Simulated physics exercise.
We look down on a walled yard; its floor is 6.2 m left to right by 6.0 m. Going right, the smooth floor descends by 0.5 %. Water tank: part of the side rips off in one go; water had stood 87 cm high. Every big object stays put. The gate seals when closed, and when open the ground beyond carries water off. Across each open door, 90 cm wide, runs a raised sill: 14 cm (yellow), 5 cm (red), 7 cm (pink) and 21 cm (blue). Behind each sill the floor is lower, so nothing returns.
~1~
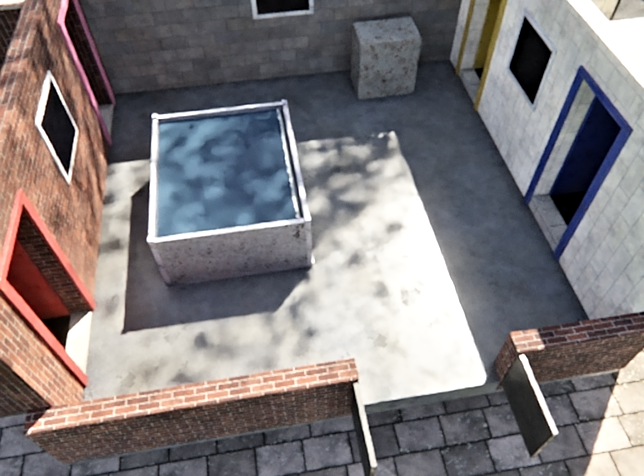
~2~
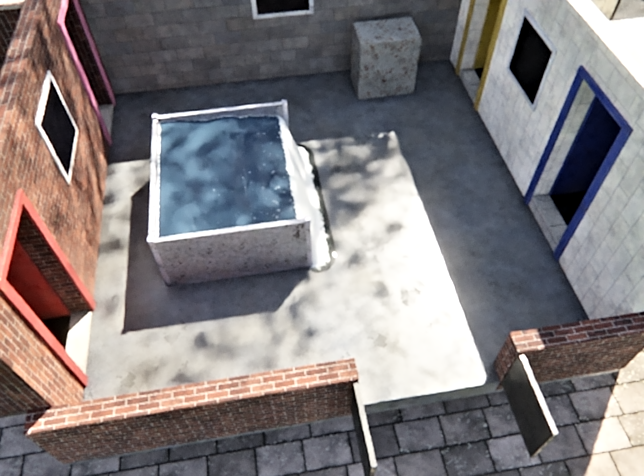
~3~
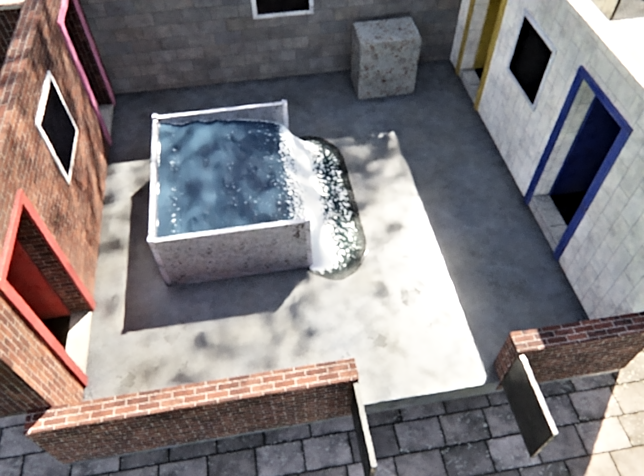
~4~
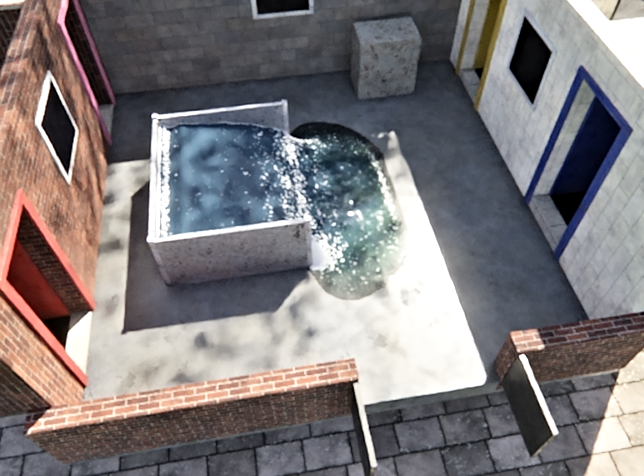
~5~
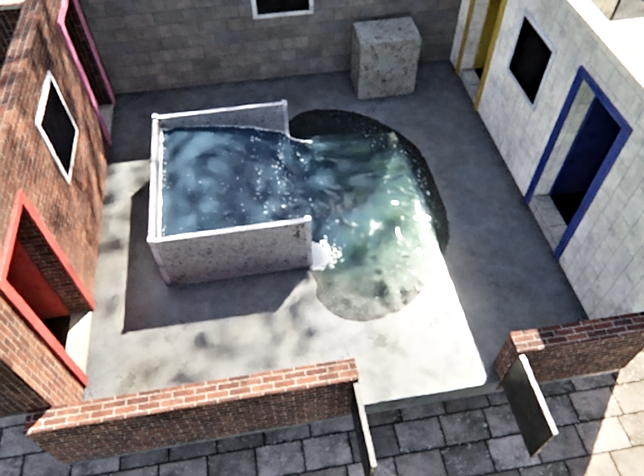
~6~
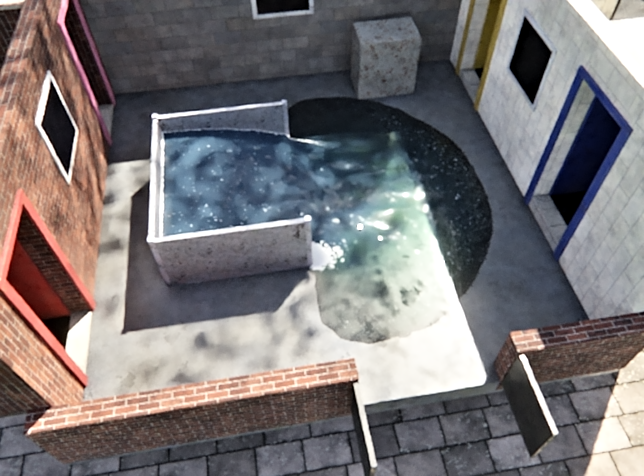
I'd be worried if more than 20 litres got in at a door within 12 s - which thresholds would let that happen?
In the end yellow door: Limit crossed; red door: Limit crossed; pink door: Limit crossed; blue door: Limit crossed.
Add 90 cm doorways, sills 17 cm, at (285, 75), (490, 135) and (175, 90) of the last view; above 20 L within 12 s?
Taking them in order, the first gets too little, the second enough and the third too little.
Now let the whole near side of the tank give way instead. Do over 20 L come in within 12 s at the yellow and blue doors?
Yellow: Within the limit; blue: Within the limit.
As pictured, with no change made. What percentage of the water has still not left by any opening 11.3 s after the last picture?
Roughly 70 percent.
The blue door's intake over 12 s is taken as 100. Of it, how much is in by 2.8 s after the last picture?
I'd say close to 100 percent.
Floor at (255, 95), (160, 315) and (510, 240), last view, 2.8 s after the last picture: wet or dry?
Listed in sequence, the spots are drenched, bone dry and drenched.
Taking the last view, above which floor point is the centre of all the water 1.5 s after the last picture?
Near (397, 189).
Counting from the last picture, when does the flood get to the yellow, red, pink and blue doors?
Arrival: Yellow 0.4 s, red 4.0 s, pink 3.6 s, blue 0.2 s.
Then, 0.7 s after the last picture water covers 50 % of the floor and is deepest (50 cm) near (501, 177); yellow door 23 cm at the sill, 1 L in, red door not reached, pink door not reached, blue door 39 cm at the sill, 24 L in.
Then, 1.5 s after the last picture water covers 50 % of the floor and is deepest (52 cm) near (602, 344); yellow door 30 cm at the sill, 47 L in, red door not reached, pink door not reached, blue door 37 cm at the sill, 97 L in.
Then, 2.8 s after the last picture water covers 60 % of the floor and is deepest (35 cm) near (432, 63); yellow door 27 cm at the sill, 125 L in, red door not reached, pink door not reached, blue door 22 cm at the sill, 141 L in.
Then, 6.3 s after the last picture water covers 100 % of the floor and is deepest (15 cm) near (116, 96); yellow door 11 cm at the sill, 195 L in, red door 12 cm at the sill, 72 L in, pink door 12 cm at the sill, 23 L in, blue door 11 cm at the sill, 144 L in.
Then, 11.3 s after the last picture water covers 100 % of the floor and is deepest (11 cm) near (131, 421); yellow door 5 cm at the sill, 195 L in, red door 9 cm at the sill, 138 L in, pink door 9 cm at the sill, 73 L in, blue door 6 cm at the sill, 144 L in.
